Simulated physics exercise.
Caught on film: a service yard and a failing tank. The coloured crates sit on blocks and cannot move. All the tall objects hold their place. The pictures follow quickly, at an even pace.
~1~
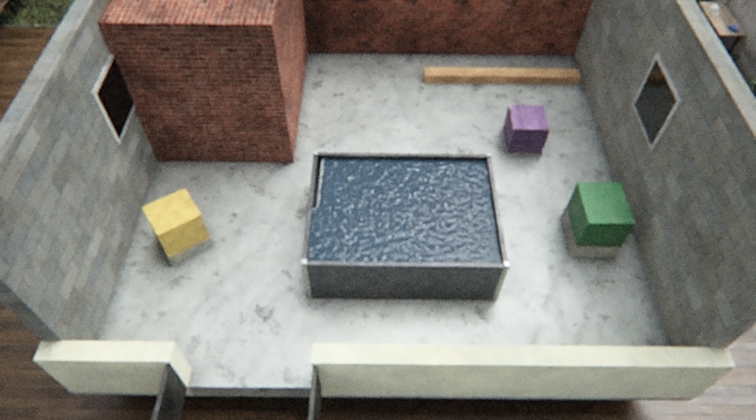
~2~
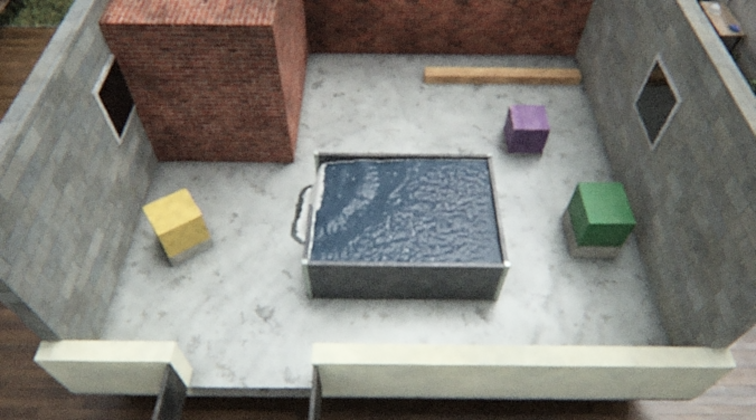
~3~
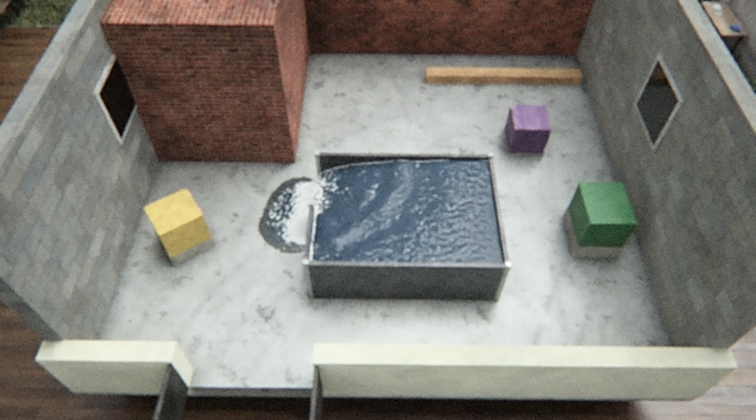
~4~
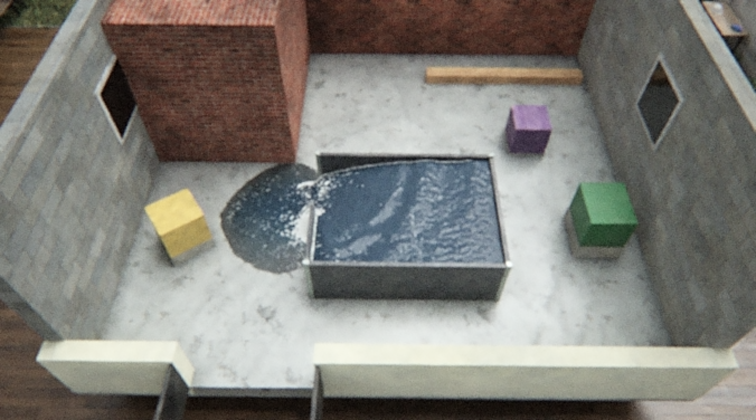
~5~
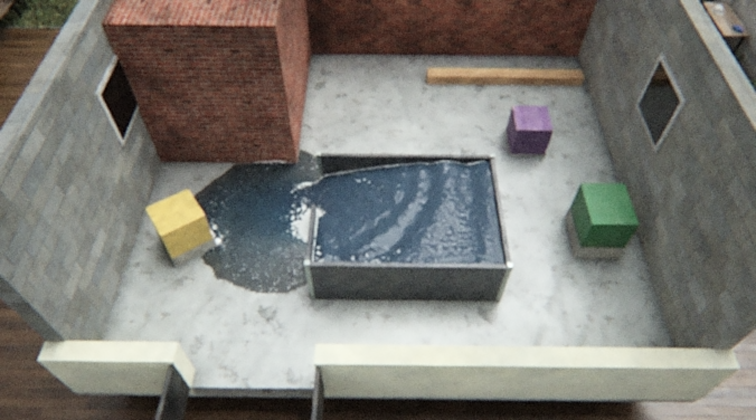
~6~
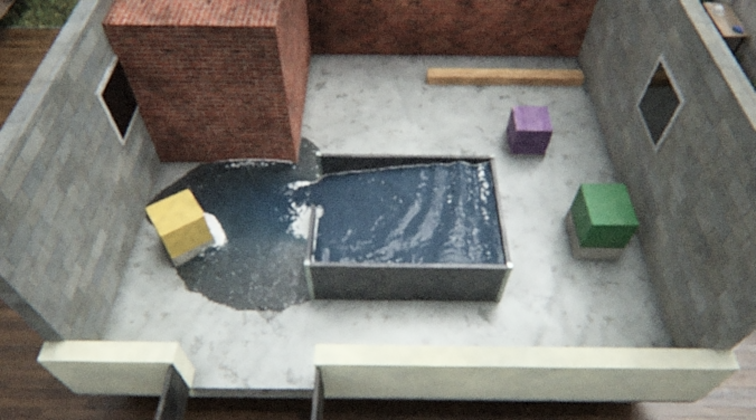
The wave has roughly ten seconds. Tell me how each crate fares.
In the end: The purple crate is wetted; the green crate escapes dry; the yellow crate is wetted.
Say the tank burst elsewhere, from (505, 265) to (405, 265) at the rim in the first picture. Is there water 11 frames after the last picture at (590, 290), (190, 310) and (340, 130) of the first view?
One after the other: Under water, covered, no water.
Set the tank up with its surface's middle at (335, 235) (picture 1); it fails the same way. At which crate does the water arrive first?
I say the crate marked yellow.
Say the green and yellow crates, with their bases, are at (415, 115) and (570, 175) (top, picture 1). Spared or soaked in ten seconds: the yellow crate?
My reading: Yellow remains dry.
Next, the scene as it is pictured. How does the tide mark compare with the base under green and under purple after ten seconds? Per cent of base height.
Near 40 and 170 in a hundred.
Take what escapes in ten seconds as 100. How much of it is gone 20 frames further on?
Close to 5 %.
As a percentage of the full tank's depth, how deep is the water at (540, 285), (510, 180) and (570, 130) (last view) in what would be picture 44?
Roughly 2, 2 and 0 per cent, in turn.
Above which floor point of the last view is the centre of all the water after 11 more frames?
Roughly at (328, 235).
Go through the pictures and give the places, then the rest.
The first picture shows still water in the open tank at (403, 209).
In the second picture, water pours out at (318, 202) and has run to (309, 190).
In the third picture, the front is at (266, 230), out from the gap at (320, 205).
In the fourth picture, the front is at (227, 226), out from the gap at (320, 206).
In the fifth picture, the front is at a hidden place, out from the gap at (321, 206).
In the sixth picture, the front is at (157, 202), out from the gap at (321, 206).
A moment on, water covers 20 % of the floor; the purple crate not reached, the green crate not reached, the yellow crate water round its plinth.
Next, water covers 20 % of the floor; the purple crate not reached, the green crate not reached, the yellow crate water round its plinth.
Then, water covers 30 % of the floor; the purple crate not reached, the green crate not reached, the yellow crate water round its plinth.
Later, water covers 65 % of the floor; the purple crate water round its plinth, the green crate not reached, the yellow crate water round its plinth.
In the end, water covers 90 % of the floor; the purple crate was topped, the green crate stayed above the water, the yellow crate was topped.
